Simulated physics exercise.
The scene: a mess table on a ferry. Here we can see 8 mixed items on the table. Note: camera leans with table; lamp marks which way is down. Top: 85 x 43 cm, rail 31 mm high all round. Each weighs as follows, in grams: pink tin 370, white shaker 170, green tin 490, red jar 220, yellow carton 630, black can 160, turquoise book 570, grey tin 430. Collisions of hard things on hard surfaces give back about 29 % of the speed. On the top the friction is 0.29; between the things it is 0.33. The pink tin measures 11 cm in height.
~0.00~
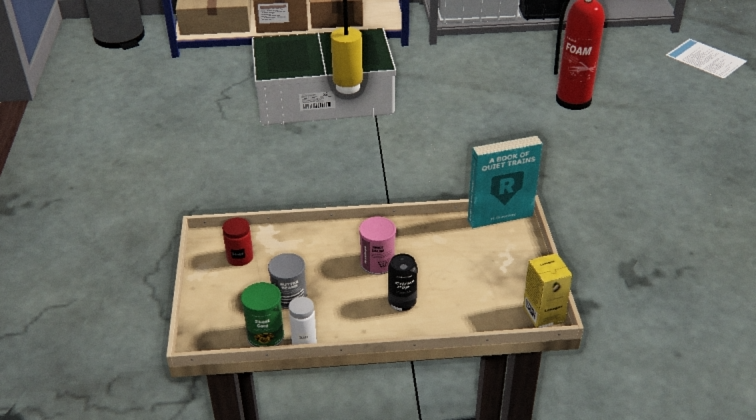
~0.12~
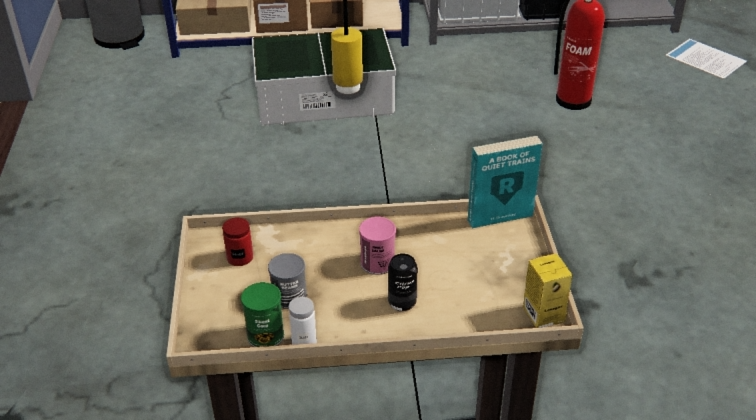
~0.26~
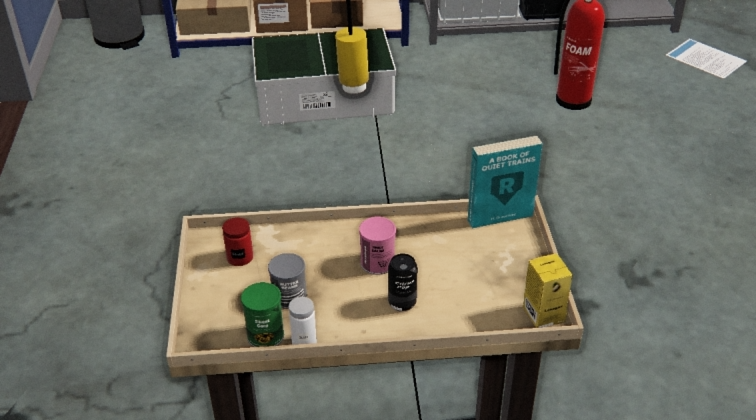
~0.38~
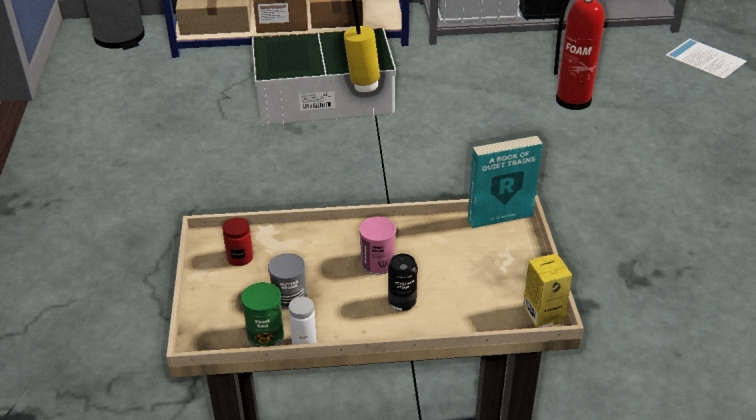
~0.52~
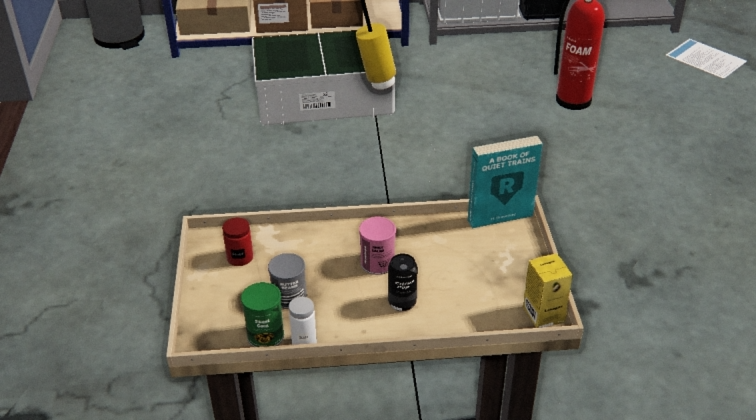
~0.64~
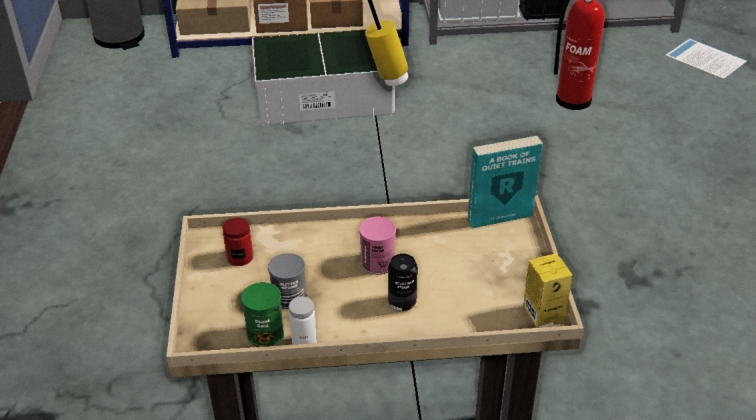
Room with a rimmed table, its tins, book and carton staying still while a hanging yellow cylinder behind swings to the right.
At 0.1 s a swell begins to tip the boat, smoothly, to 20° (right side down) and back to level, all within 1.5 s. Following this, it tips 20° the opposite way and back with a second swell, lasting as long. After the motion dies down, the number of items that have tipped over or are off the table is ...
... none at all.
Around 1.14 s, boat heeled 13°, right side down; white shaker shifted 6 cm near (330, 323); pink tin shifted 6 cm near (402, 244); red jar shifted 6 cm.
Around 2.54 s, boat heeled 17°, left side down; pink tin shifted 4 cm near (393, 245); white shaker shifted 3 cm near (320, 323); green tin shifted 4 cm.
Finally (3.6 s), not toppled but over 5 cm from the start, yellow carton and turquoise book; the other 6 still in place (within 5 cm). Final places as that camera would see them, pink tin near (377, 246), white shaker near (302, 325).
